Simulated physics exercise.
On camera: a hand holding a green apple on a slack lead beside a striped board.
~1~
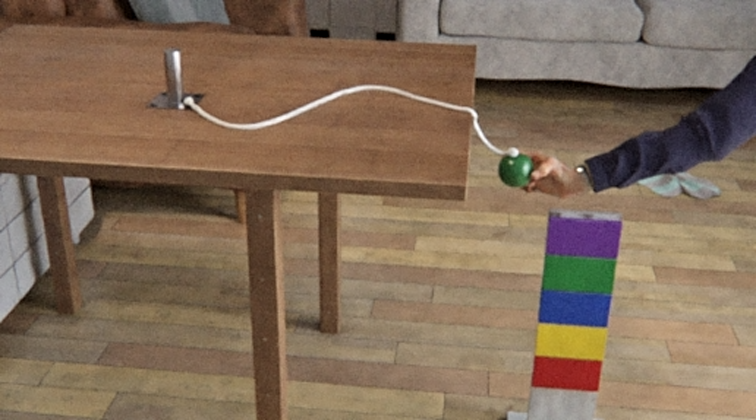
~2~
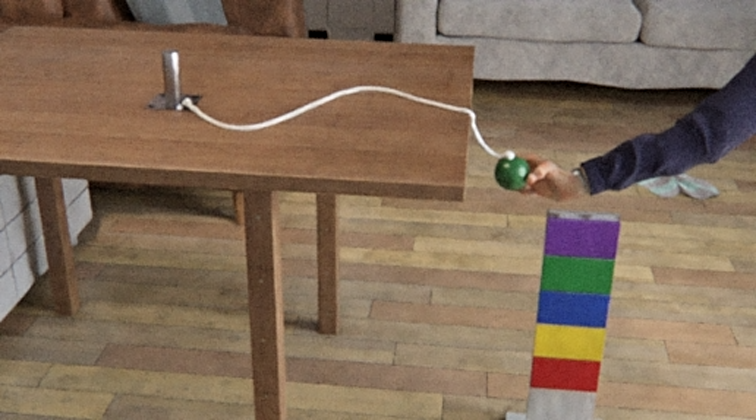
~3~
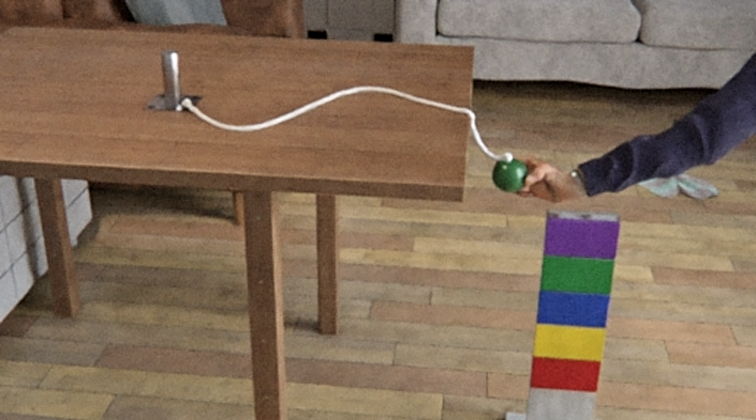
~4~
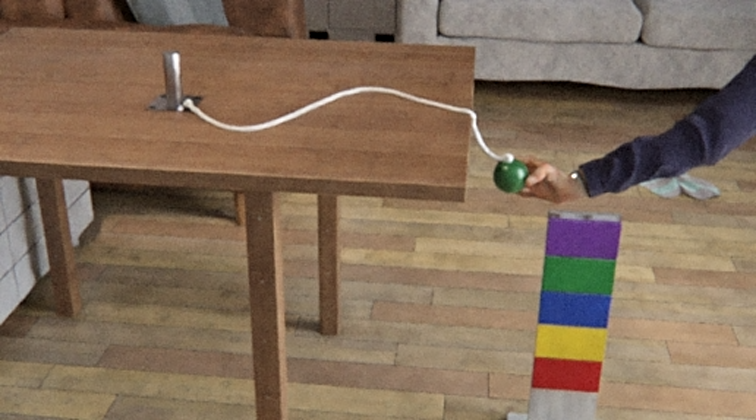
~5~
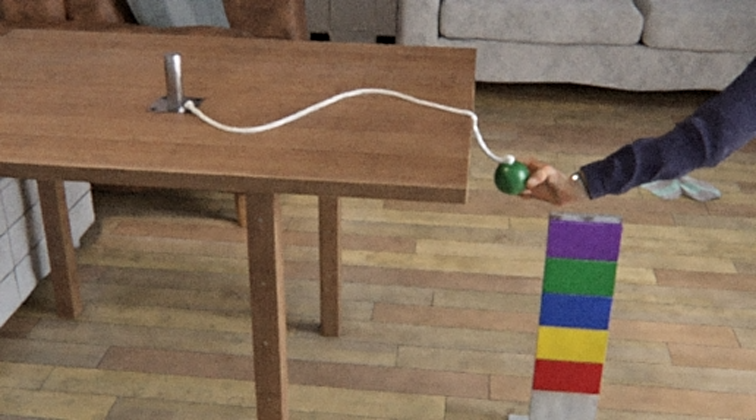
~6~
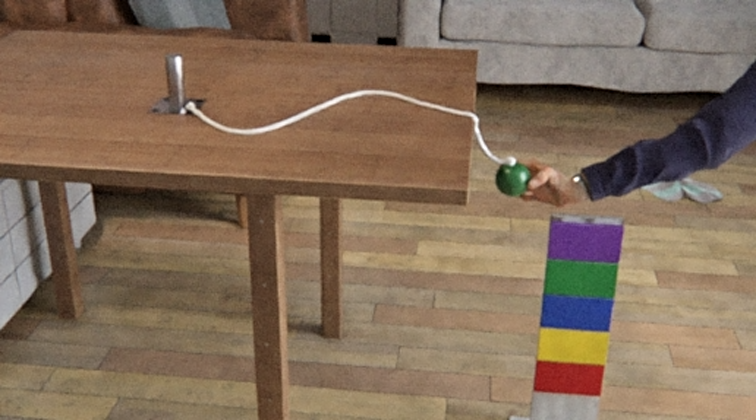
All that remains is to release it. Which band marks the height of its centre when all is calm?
At blue.
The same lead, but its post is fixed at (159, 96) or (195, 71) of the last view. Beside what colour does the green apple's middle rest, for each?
Taking them in turn: Green; green.
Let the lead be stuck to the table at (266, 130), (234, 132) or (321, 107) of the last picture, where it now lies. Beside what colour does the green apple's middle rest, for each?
Taking them in turn: Green; green; purple.
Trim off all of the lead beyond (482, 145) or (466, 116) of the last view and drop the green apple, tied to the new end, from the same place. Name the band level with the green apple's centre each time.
In that order: Green; purple.
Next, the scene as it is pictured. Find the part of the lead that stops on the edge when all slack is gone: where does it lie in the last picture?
Near (378, 93).
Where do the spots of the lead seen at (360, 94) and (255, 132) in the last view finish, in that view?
At (453, 121), then (298, 112).
A little later, apple near (492, 299); level with blue.
Next, apple near (437, 300); level with blue.
Later still, apple near (471, 305); level with blue.
When it is over, apple near (470, 307); level with blue. Its centre hangs level with the blue band.
